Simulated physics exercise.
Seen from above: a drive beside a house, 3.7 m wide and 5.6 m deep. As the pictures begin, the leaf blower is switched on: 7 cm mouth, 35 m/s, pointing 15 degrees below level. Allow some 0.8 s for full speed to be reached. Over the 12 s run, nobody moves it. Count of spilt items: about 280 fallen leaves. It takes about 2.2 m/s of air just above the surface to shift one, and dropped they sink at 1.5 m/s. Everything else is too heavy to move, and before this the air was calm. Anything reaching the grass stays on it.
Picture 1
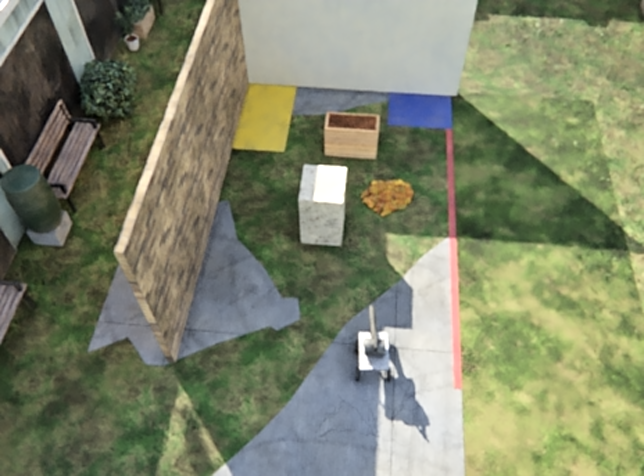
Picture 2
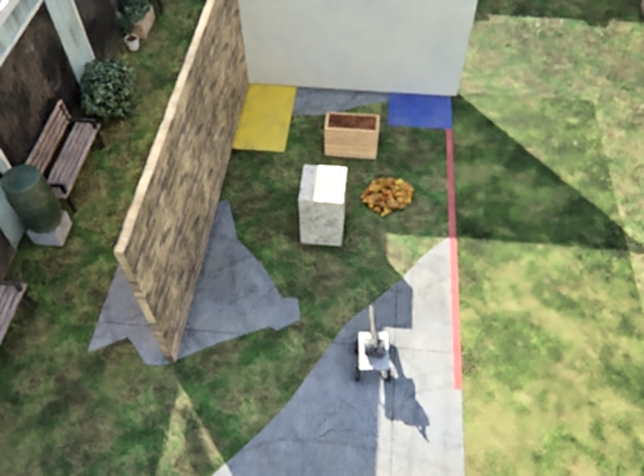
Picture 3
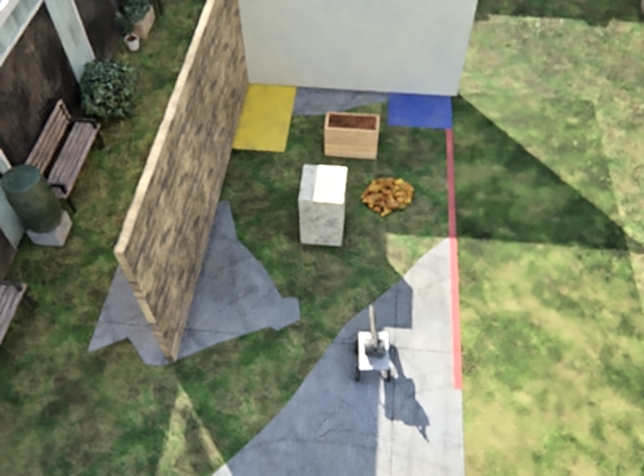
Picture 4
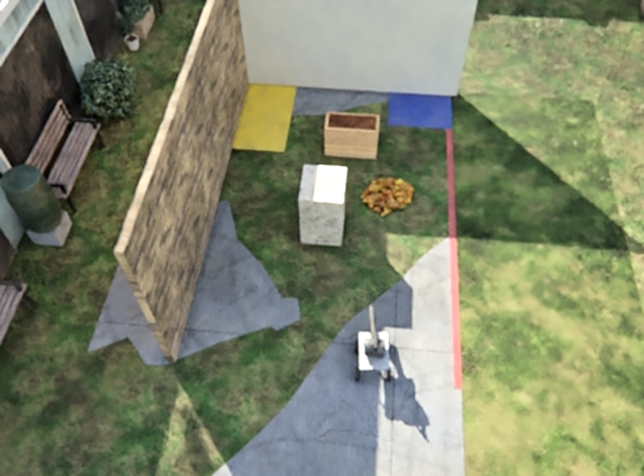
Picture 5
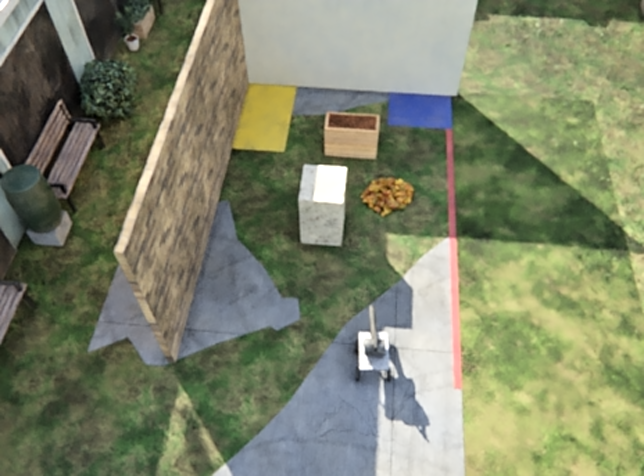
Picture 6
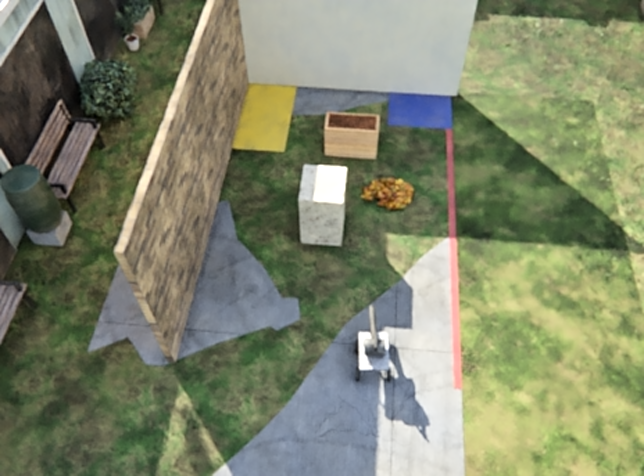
A pile of orange fallen leaves lay still on the grass beside a pale bin while a leaf blower stood on the drive, until a few leaves shifted slightly away from it at the end.
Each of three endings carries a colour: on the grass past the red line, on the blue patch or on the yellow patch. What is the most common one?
Blue.
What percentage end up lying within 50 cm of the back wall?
About 60 %.
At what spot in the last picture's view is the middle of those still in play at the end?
The middle is around pixel (407, 108).
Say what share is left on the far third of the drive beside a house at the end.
Near 100 per cent at the end.
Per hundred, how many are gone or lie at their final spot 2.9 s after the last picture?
10 %.
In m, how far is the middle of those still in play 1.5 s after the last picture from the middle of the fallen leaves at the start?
Roughly 1.4 m from where they started.
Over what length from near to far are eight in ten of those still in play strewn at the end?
That comes to close to 1.2 m, I reckon.
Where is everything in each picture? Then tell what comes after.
The middle of the fallen leaves is near (388, 197), none has stirred yet and the mouth of the leaf blower is at (372, 308), in the first picture.
The middle of the fallen leaves is near (388, 195), none has stirred yet, the yellow patch is centred on (266, 116), the blue patch is centred on (420, 110) and the red line is centred on (455, 217), in the second picture.
The middle of the fallen leaves is near (388, 195), none has stirred yet, the top of a bin is at (323, 183) and the top of a planter is at (352, 122), in the third picture.
The middle of the fallen leaves is near (388, 195) and none has stirred yet, in the fourth picture.
The middle of the fallen leaves is near (388, 195) and none has stirred yet, in the fifth picture.
The middle of the fallen leaves is near (389, 194), the farthest in sight from the leaf blower is at (401, 181) and about 15 % have left their places, in the sixth picture.
Then, 1.5 s after the last picture the count stands so, 0 % are on the yellow patch, 31 % on the blue patch and 0 % on the grass past the red line; the middle of those still in play is near (405, 136).
Then, 2.9 s after the last picture the count stands so, 0 % are on the yellow patch, 51 % on the blue patch and 0 % on the grass past the red line; the middle of those still in play is near (404, 122).
Then, 5.7 s after the last picture the count stands so, 1 % are on the yellow patch, 61 % on the blue patch and 0 % on the grass past the red line; the middle of those still in play is near (406, 115).
Then, 11.1 s after the last picture, at the end, 1 % are on the yellow patch, 68 % on the blue patch and 0 % on the grass past the red line; the middle of those still in play is near (407, 108).
